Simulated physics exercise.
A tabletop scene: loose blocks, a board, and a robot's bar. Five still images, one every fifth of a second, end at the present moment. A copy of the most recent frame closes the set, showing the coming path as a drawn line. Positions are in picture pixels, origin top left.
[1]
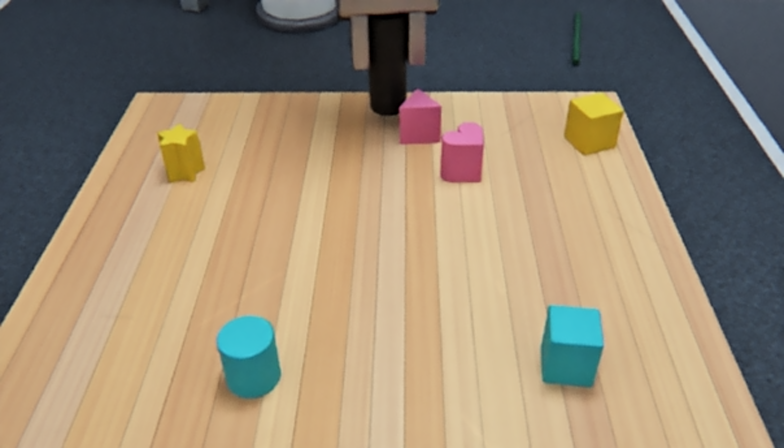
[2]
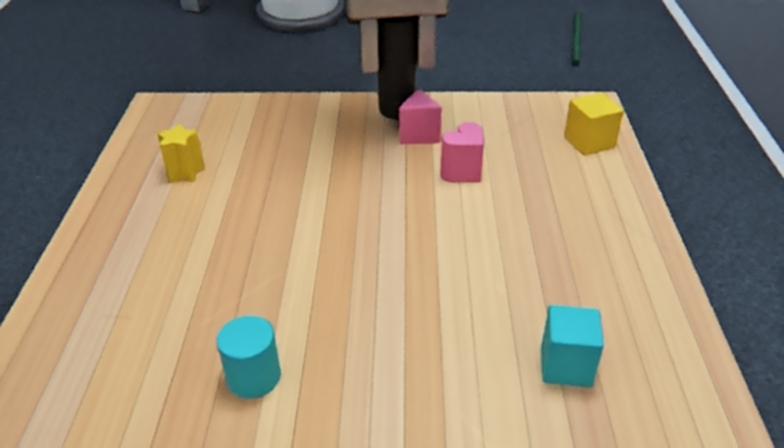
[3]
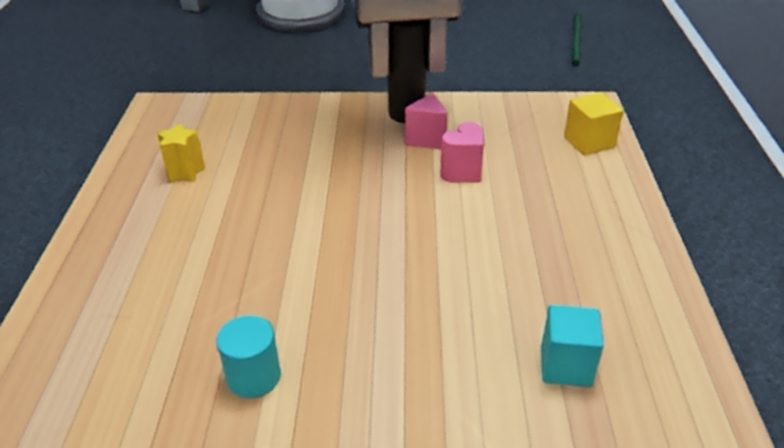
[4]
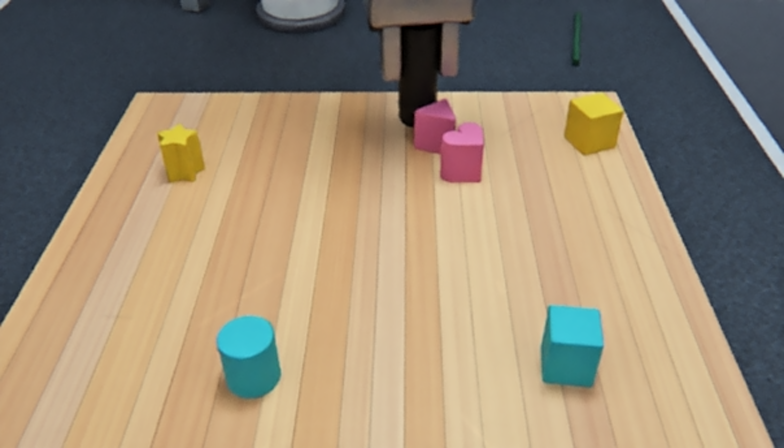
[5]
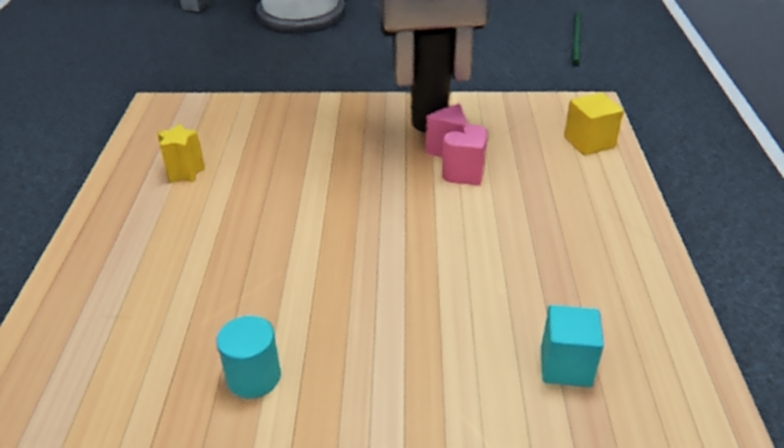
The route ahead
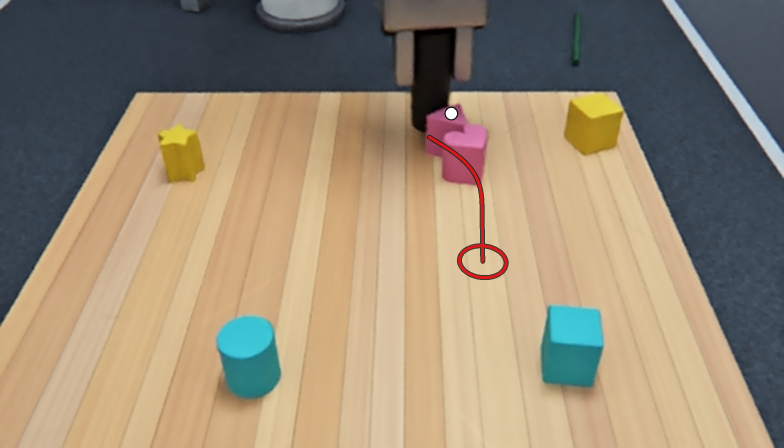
The robot's black bar moved a short way right and slightly toward the viewer, pushing the pink triangular block against the pink heart, which shifted slightly, while the yellow and teal blocks stayed still.
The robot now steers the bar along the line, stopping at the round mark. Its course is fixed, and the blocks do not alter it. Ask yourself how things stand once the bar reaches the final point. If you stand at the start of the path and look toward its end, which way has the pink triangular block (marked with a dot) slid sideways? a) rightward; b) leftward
The correct letter is b.
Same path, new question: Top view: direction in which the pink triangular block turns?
Turns anticlockwise.
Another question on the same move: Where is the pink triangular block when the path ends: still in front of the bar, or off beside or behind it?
I predict the bar has moved past it.
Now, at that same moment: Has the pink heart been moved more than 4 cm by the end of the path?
I expect so.
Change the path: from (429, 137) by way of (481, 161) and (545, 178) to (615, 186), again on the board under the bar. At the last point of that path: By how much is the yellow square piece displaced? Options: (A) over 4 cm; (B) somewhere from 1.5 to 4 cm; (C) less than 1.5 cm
C
Path on the board, from (429, 137) through (470, 168) and (482, 211) to (483, 261); the dot is on the pink triangular block.
The first path, step by step. One third of the way, bar (472, 155); pink triangular block (506, 140); pink heart (497, 161), turned 85° clockwise.
Two thirds of the way, bar (483, 197); pink triangular block (524, 147), turned 40° anticlockwise; pink heart (524, 185), turned 115° clockwise.
At the end, bar (484, 247); pink triangular block (524, 147), turned 40° anticlockwise; pink heart (531, 191), turned 90° clockwise.
